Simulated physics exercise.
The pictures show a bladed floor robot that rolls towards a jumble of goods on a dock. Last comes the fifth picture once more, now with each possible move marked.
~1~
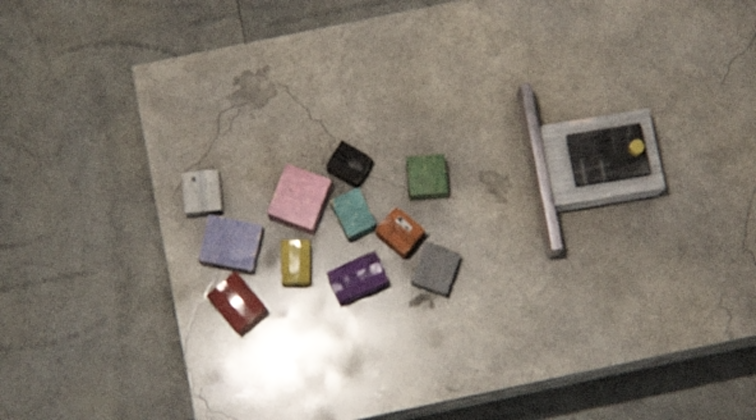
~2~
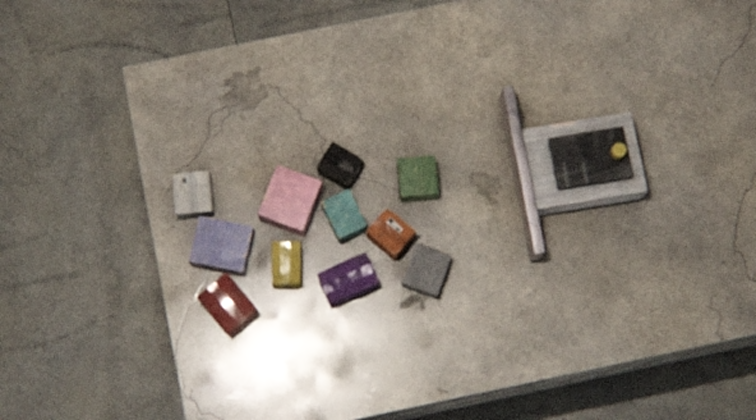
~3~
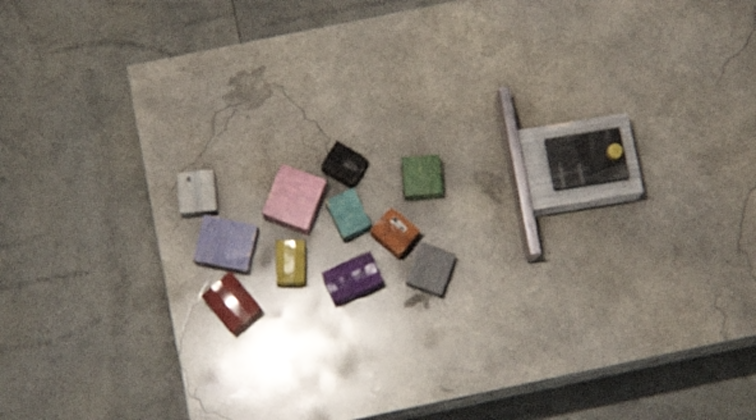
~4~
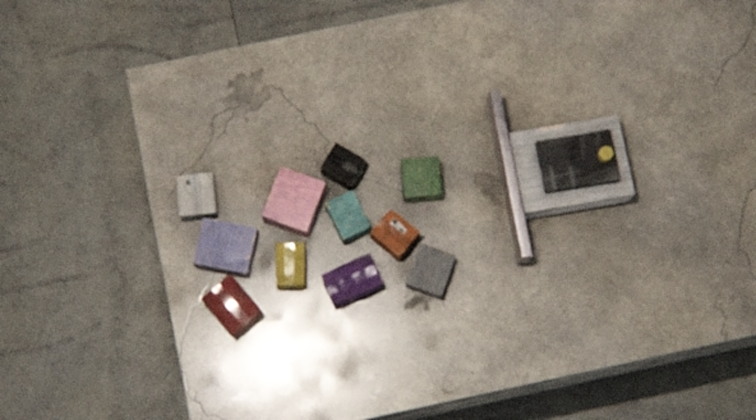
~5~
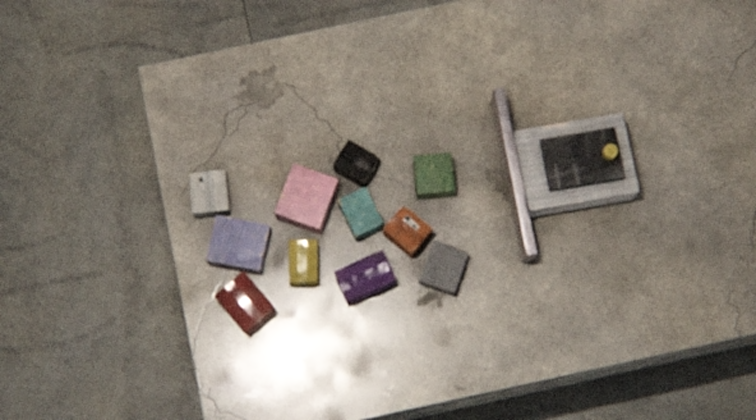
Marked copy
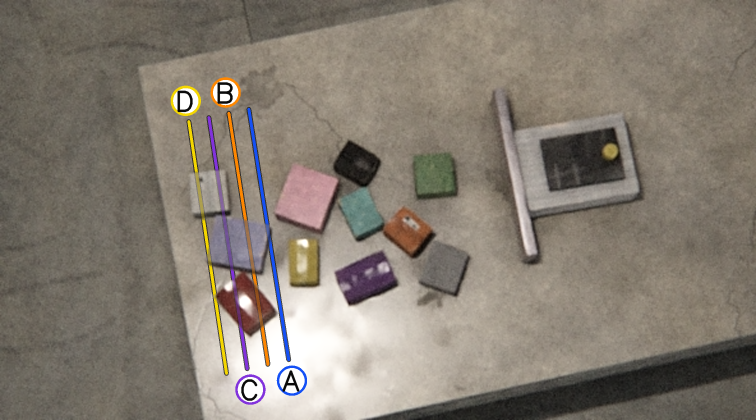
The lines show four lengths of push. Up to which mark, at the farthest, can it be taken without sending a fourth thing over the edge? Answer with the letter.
B.
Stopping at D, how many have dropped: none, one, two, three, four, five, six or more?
In all, six or more.
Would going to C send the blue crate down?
Yes.
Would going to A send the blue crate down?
Yes.
On the marked copy, A at (268, 232); B at (248, 237); C at (228, 241); D at (207, 245).
Taking B. A third of the way, robot (481, 180); grey crate (410, 285); purple box (360, 278).
Two thirds of the way, robot (385, 200); blue crate (194, 241); white box (192, 181).
When it is over, robot (311, 216); red box over the edge; blue crate over the edge; three fallen.
As for the rest, A is within the limit but short; C drops five; D drops seven.
